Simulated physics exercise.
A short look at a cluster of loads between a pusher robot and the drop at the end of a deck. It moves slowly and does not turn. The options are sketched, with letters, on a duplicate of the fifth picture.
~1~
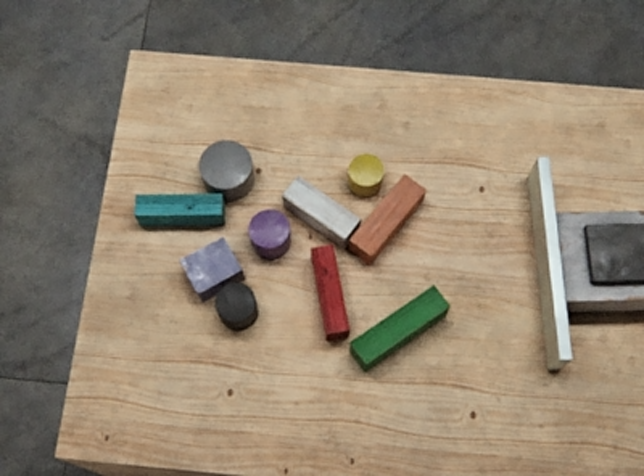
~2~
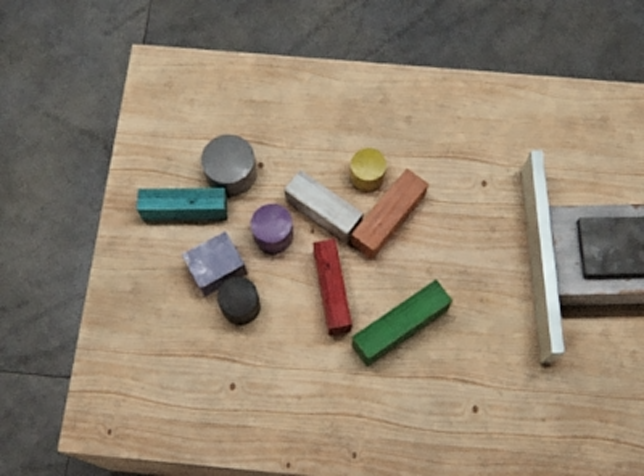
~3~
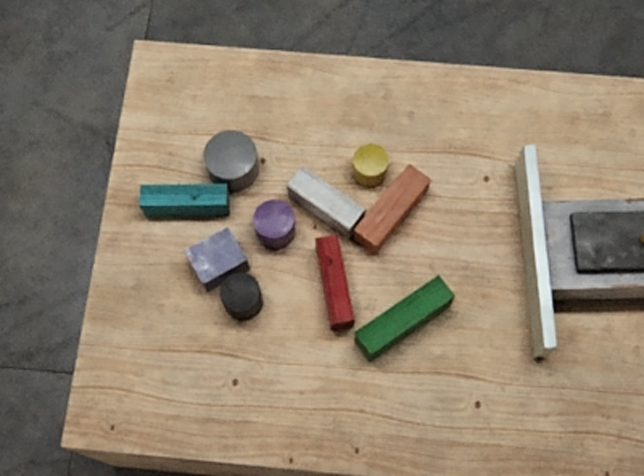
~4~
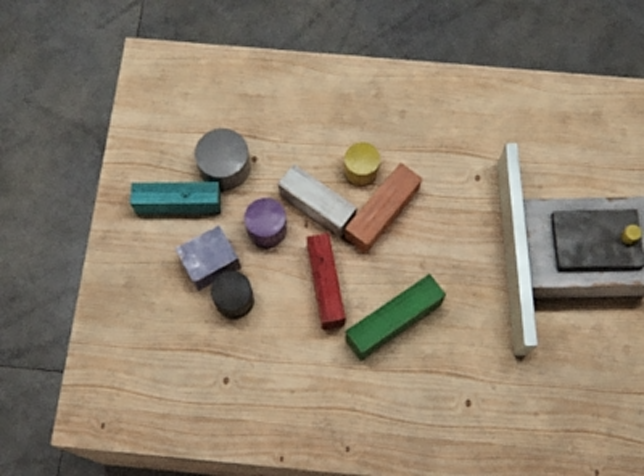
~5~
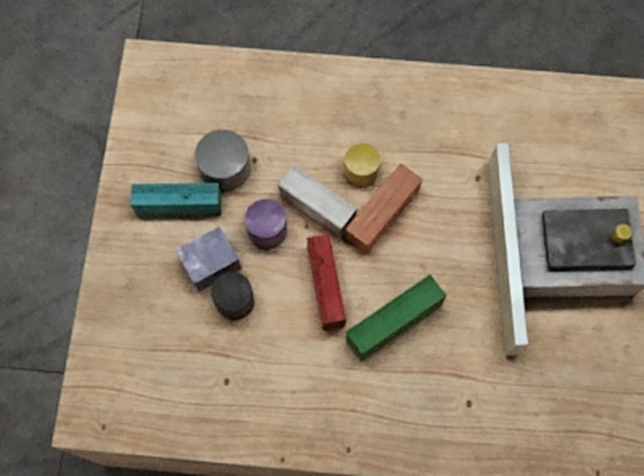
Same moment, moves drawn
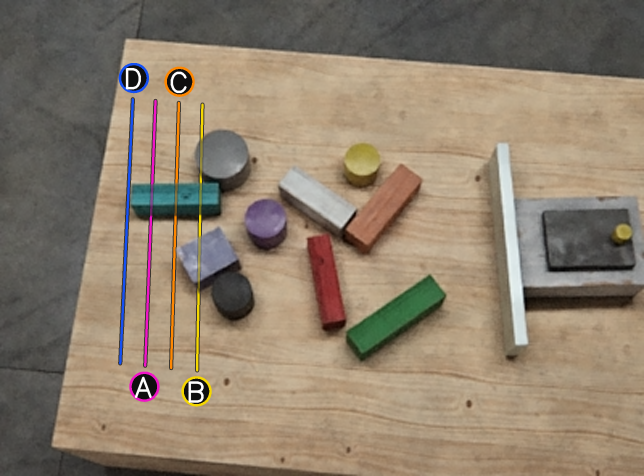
A wooden table held a scattered group of colored blocks and round pieces, which stayed put while a gray machine with a long upright plate slid slowly leftward from the right side.
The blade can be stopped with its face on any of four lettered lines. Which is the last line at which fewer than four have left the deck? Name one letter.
Up to line C.
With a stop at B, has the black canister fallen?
No.
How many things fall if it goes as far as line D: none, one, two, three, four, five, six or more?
In all, six or more.
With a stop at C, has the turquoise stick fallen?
Yes.
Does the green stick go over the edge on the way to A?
By then, no.
On the copy, A at (151, 227); B at (200, 231); C at (175, 229); D at (127, 225).
On C. First, robot (460, 229); yellow canister (337, 160); green stick (355, 324).
Then, robot (338, 218); turquoise stick (165, 195); grey canister (185, 155).
Finally, robot (242, 210); grey canister over the edge; turquoise stick over the edge; two fallen.
By contrast, A drops five; B is within the limit but short; D drops seven.
